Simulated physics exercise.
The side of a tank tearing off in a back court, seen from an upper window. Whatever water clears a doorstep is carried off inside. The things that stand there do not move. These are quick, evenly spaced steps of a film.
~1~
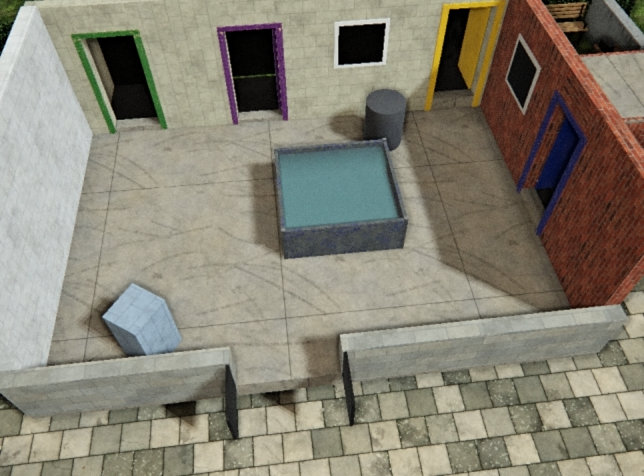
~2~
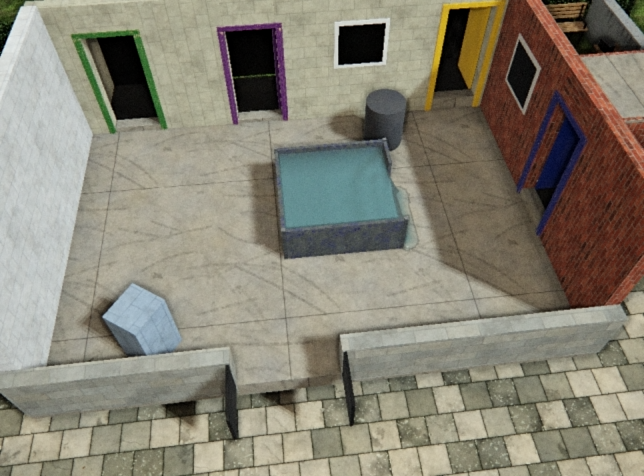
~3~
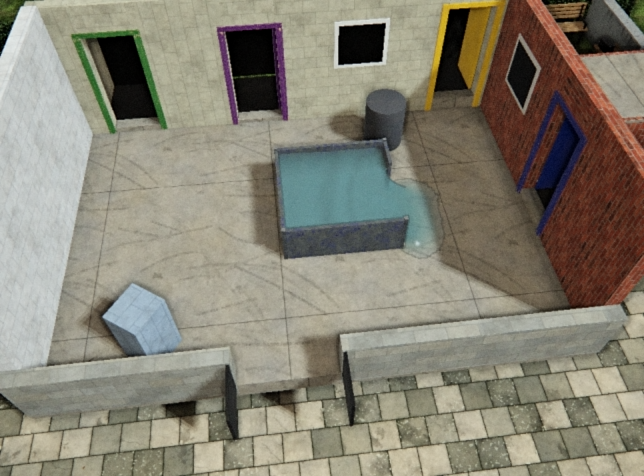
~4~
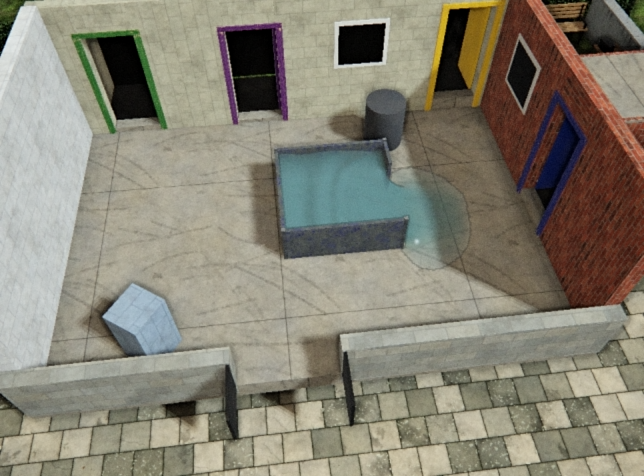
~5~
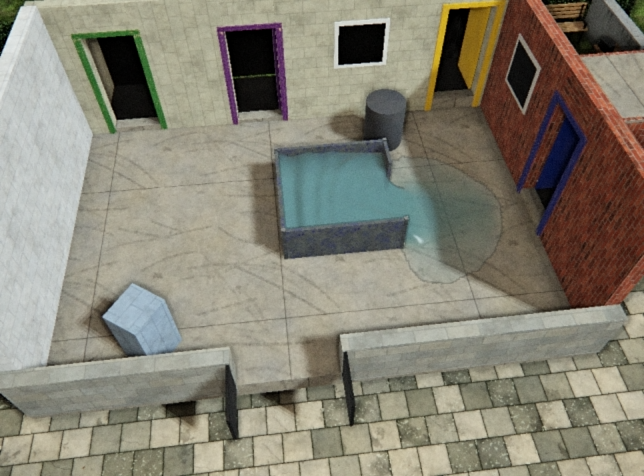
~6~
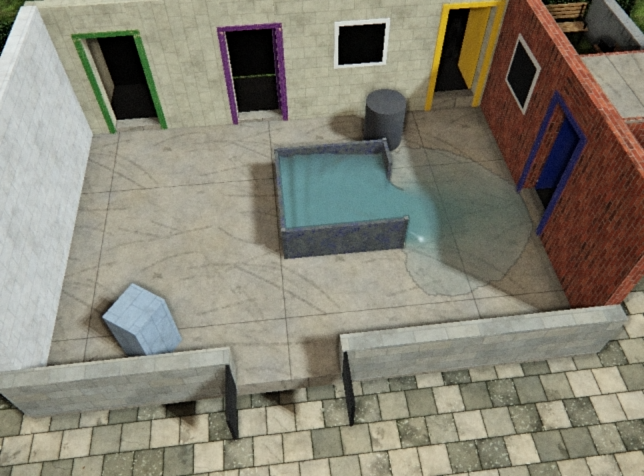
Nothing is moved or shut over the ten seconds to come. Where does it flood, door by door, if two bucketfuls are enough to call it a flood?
At the yellow door it does not flood; at the purple door it does not flood; at the green door it does not flood; at the blue door it floods.
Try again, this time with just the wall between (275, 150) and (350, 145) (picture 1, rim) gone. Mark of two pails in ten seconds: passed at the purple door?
In that case the purple door overshoots.
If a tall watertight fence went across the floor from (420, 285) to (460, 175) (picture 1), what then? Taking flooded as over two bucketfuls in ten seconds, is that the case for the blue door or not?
I'd say the blue door remains short.
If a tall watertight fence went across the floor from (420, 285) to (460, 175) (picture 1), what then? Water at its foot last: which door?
Answer: The one in green.
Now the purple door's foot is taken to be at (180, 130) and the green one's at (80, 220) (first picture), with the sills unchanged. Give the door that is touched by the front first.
Result: The door marked blue.
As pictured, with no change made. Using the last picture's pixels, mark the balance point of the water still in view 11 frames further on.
Centre of mass: Roughly (419, 220).
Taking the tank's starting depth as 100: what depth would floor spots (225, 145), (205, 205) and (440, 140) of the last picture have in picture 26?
In order: About 0, 0 and 6 in a hundred.
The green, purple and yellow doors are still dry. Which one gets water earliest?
My answer is the yellow door.
A moment on, water covers 20 % of the floor; the yellow door not reached, the purple door not reached, the green door not reached, the blue door over two buckets in.
Next, water covers 25 % of the floor; the yellow door wet at the sill, nothing in, the purple door not reached, the green door not reached, the blue door far over two buckets in.
Then, water covers 35 % of the floor; the yellow door wet at the sill, nothing in, the purple door not reached, the green door not reached, the blue door far over two buckets in.
Later, water covers 70 % of the floor; the yellow door wet at the sill, nothing in, the purple door wet at the sill, nothing in, the green door not reached, the blue door far over two buckets in.
In the end, water covers 95 % of the floor; the yellow door wet at the sill, nothing in, the purple door wet at the sill, nothing in, the green door wet at the sill, nothing in, the blue door far over two buckets in.
